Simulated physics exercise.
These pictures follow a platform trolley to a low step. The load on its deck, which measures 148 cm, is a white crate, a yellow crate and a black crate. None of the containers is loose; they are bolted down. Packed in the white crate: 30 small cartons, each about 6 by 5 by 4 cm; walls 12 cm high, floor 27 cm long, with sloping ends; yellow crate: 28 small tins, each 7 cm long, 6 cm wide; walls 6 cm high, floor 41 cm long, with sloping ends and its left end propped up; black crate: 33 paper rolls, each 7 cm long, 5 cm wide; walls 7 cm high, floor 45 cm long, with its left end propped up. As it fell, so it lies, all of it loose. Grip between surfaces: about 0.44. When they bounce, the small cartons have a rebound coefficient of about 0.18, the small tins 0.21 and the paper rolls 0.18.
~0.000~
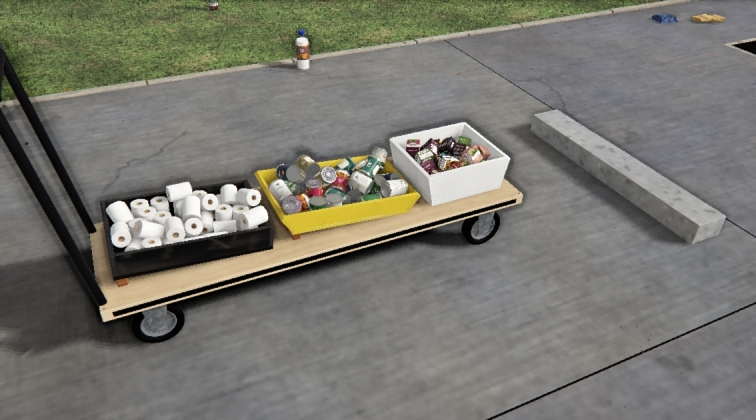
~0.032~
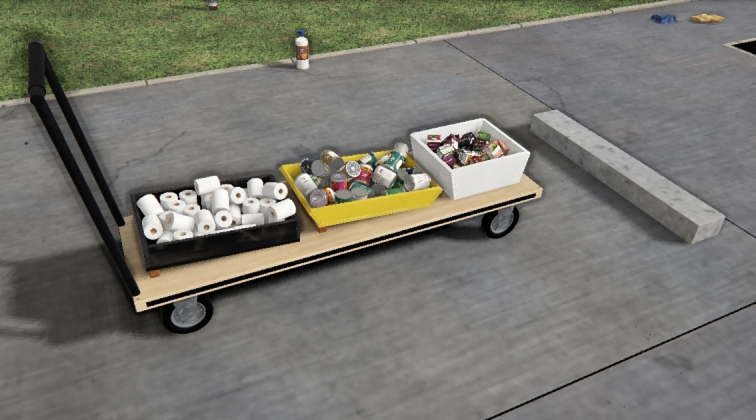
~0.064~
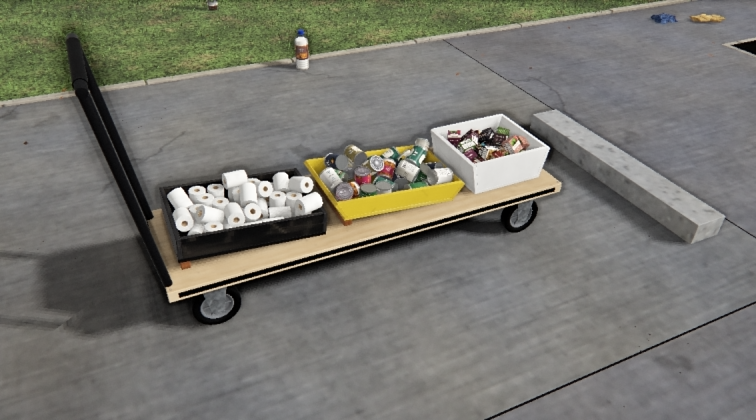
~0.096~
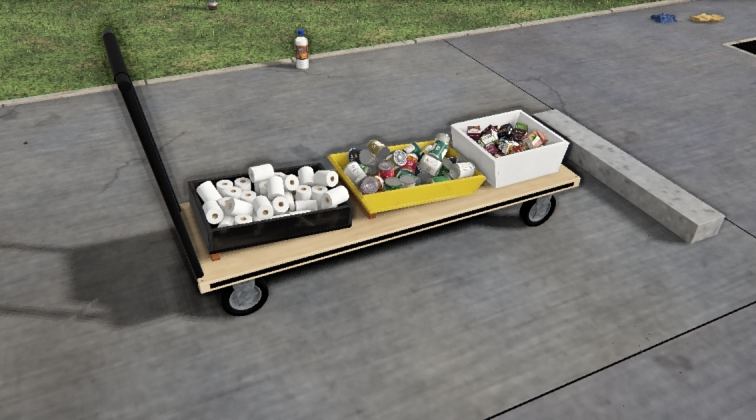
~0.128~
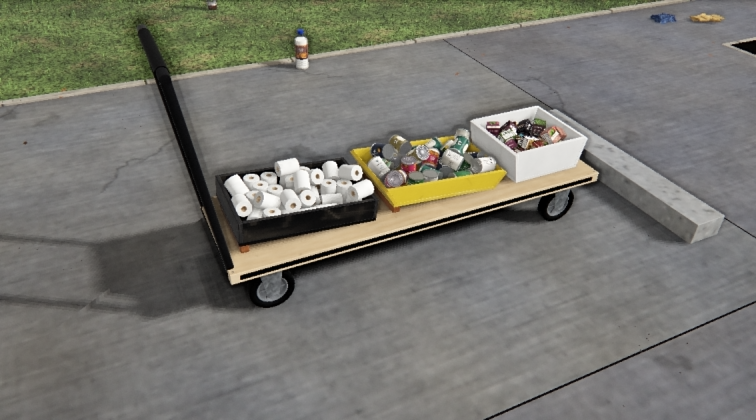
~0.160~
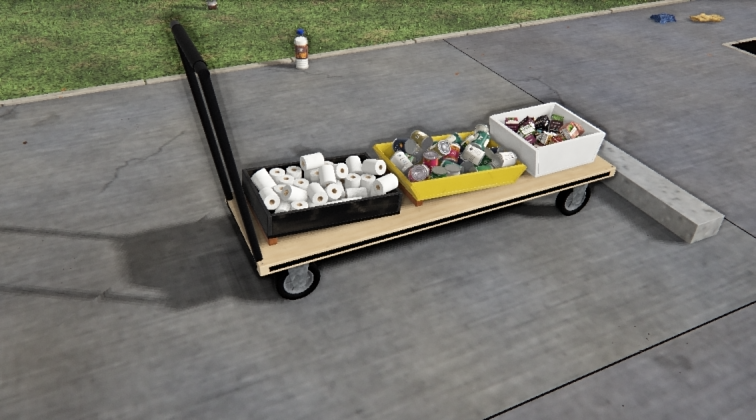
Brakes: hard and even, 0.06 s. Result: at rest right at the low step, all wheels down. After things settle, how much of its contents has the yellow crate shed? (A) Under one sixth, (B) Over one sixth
Answer: B.
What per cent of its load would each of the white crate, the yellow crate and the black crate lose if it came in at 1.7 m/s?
Then the white crate sheds 0 per cent of its load, the yellow crate 0 per cent, and the black crate 10 per cent.
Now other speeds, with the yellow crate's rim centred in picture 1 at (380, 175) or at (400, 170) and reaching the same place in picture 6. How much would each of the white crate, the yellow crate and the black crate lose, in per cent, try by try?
Losses in order of the tries would be white crate 0 and 0 %, yellow crate 0 and 0 %, black crate 10 and 0 %.
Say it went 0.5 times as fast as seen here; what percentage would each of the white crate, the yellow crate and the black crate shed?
In that case the white crate sheds 0 per cent, the yellow crate 0 per cent and the black crate 0 per cent.
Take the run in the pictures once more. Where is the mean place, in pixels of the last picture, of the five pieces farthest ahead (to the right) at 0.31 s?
About (612, 117).
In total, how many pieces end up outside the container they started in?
Pieces: Around 16.
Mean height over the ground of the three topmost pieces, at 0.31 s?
About 44 cm.
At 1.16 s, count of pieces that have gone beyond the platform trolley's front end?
About 3.
After 0.21 s, the brake bites.
After 0.31 s, the white crate has all 30, the yellow crate is down by 2 of 28 and the black crate is down by 2 of 33.
After 0.43 s, the white crate is down by 1 of 30, the yellow crate is down by 7 of 28 and the black crate is down by 6 of 33.
After 0.66 s, the white crate is down by 2 of 30, the yellow crate is down by 8 of 28 and the black crate is down by 7 of 33.
When it is over (at 1.16 s), the white crate is down by 2 of 30, the yellow crate is down by 8 of 28 and the black crate is down by 7 of 33. Asked share, 8 of 28, 29 per cent.
